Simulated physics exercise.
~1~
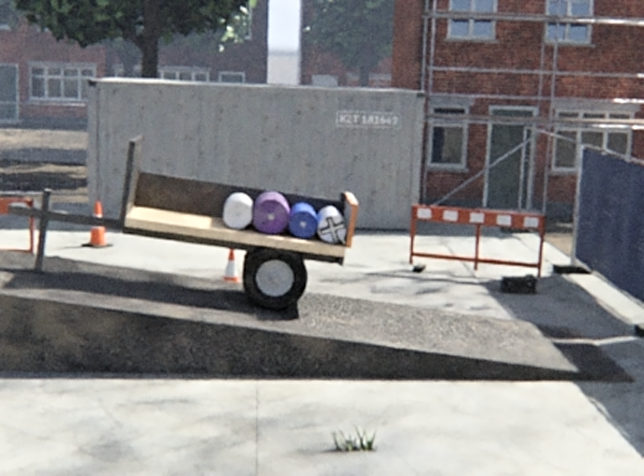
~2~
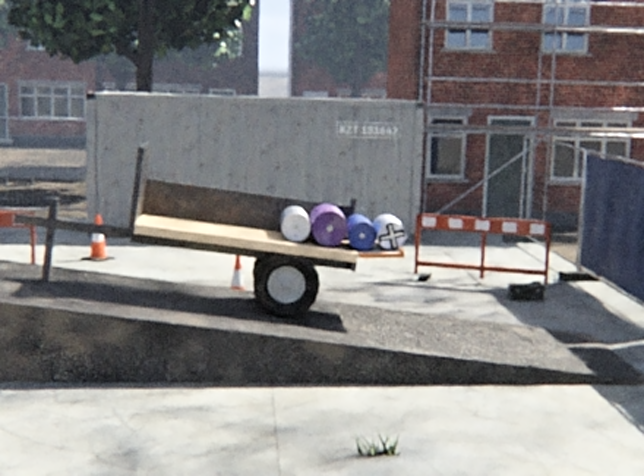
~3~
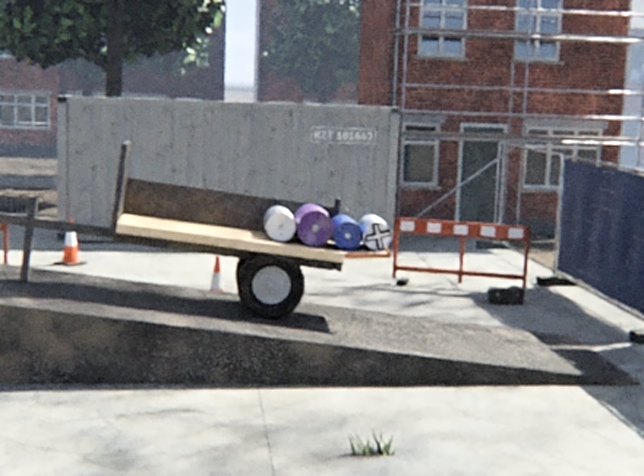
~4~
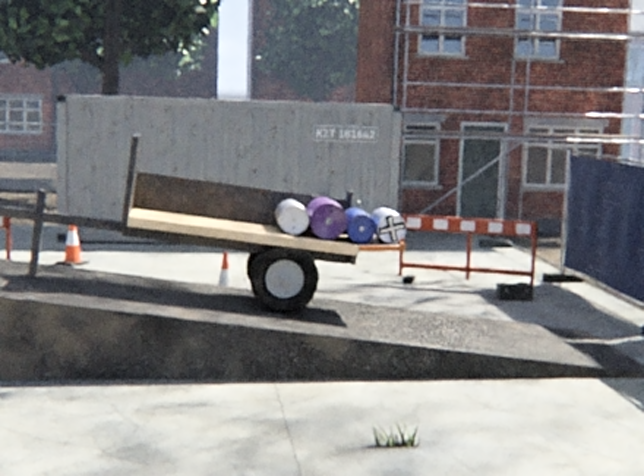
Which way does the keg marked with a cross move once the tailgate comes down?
It rolls to the right, out onto the lowered tailgate.
